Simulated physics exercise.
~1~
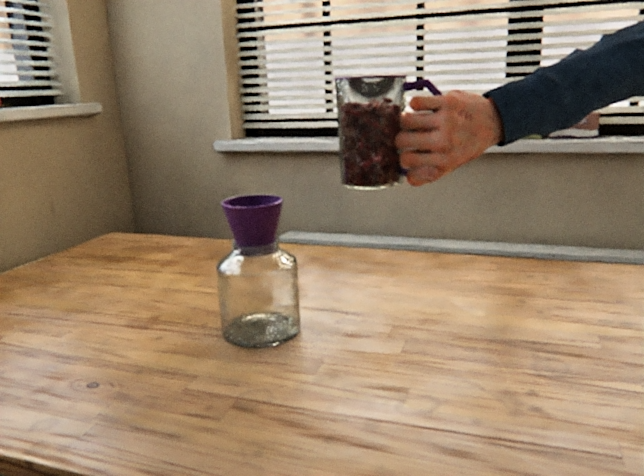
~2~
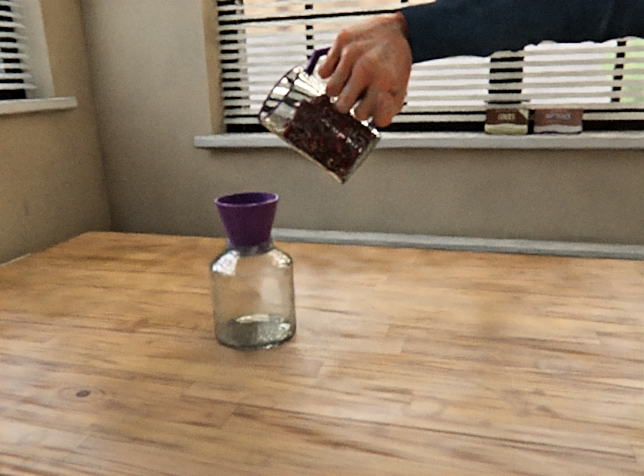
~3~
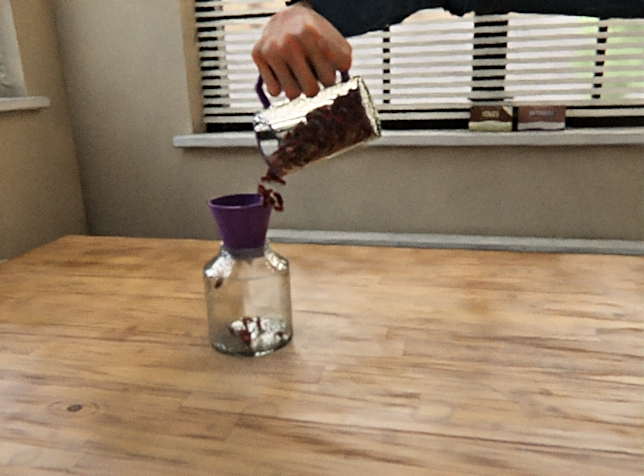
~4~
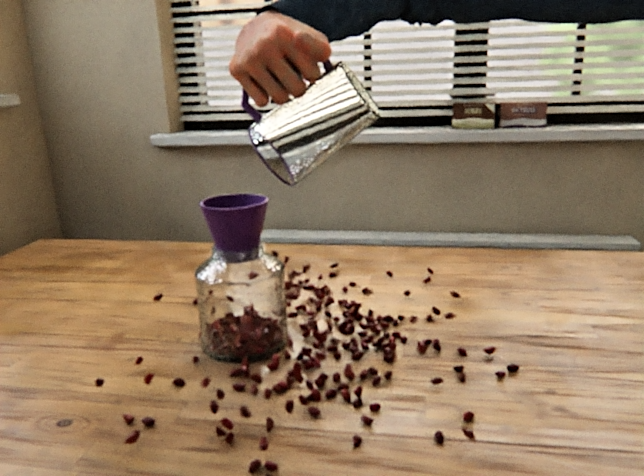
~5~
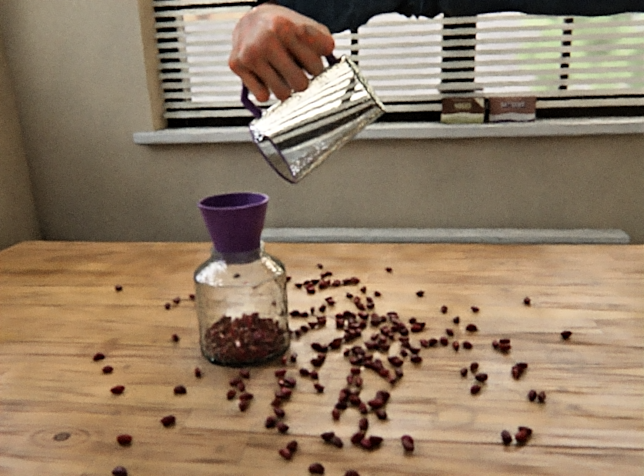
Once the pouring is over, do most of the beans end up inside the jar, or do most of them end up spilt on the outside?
Most of the beans end up spilt outside the jar. Only some of them are in the jar, and few if any are left in the cup or funnel.
